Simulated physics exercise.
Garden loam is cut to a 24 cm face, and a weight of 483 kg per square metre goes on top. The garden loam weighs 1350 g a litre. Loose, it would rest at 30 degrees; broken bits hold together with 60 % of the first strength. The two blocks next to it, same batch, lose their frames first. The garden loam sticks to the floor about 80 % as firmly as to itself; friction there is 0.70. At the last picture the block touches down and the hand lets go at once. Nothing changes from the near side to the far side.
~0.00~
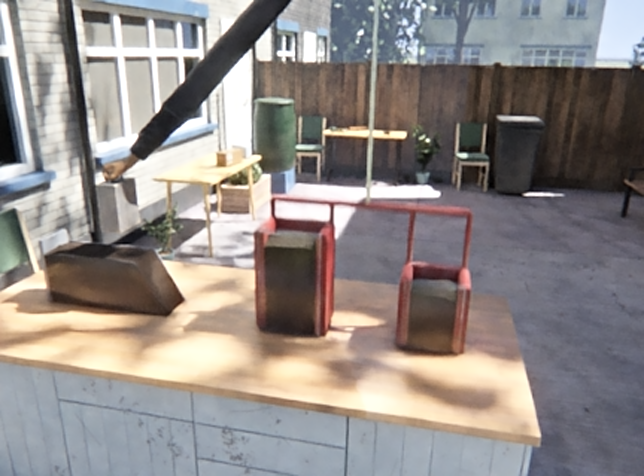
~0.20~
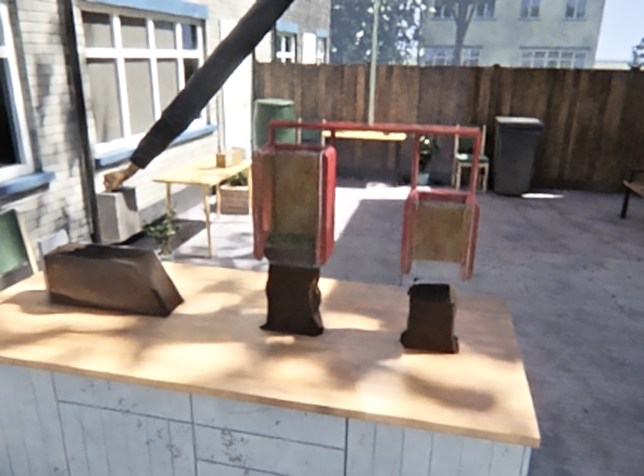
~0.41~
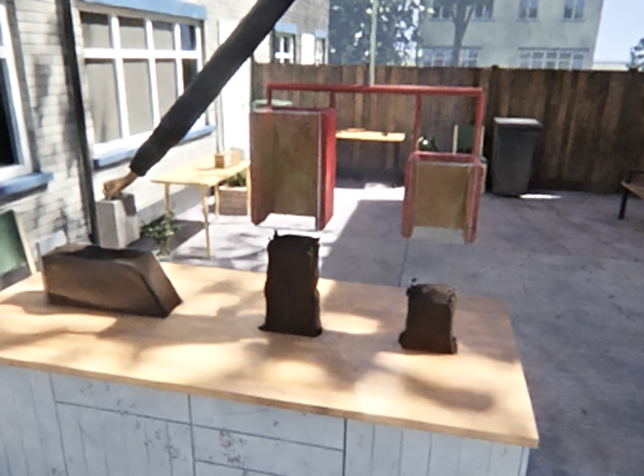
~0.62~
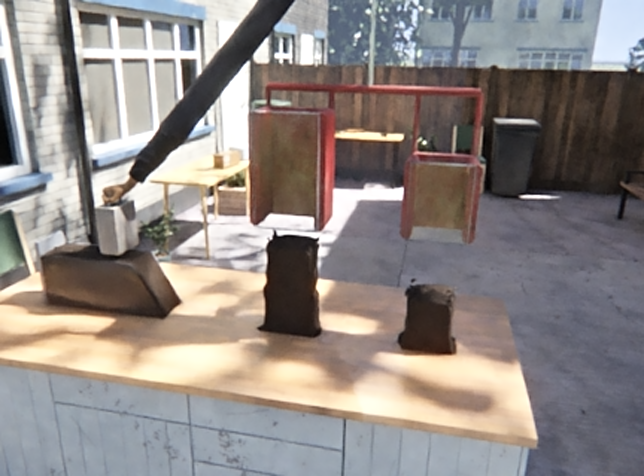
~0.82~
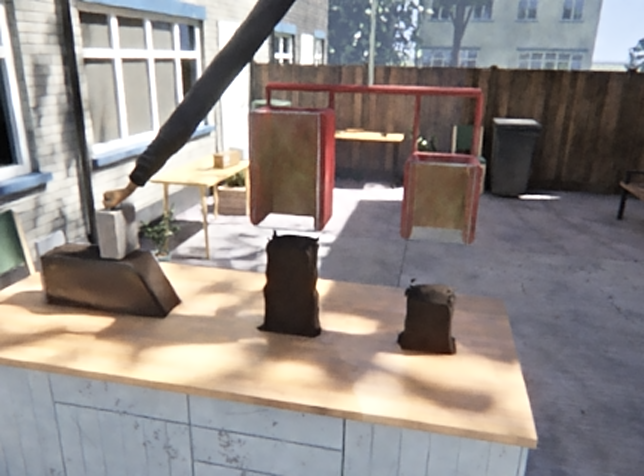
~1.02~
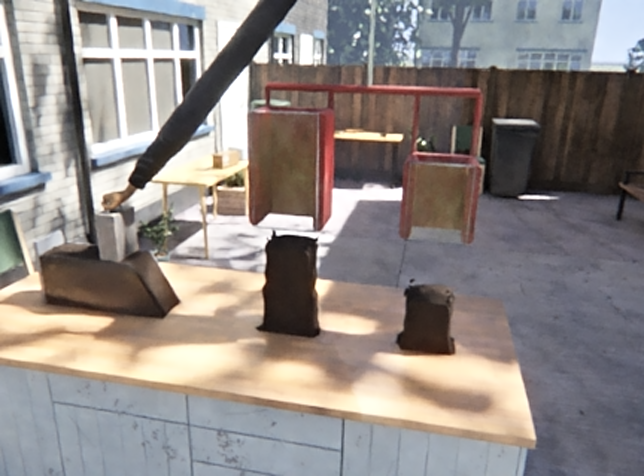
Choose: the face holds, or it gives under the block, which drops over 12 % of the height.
Under that load the edge bears.
By 1.18 s, the block is down by 2 % of the bank's height and stands upright.
By 1.37 s, the block is down by 2 % of the bank's height and stands upright.
By 1.56 s, the block is down by 2 % of the bank's height and stands upright.
By 1.74 s, the block is down by 2 % of the bank's height and stands upright.
By 1.90 s, at the end, the block is down by 2 % of the bank's height and stands upright.
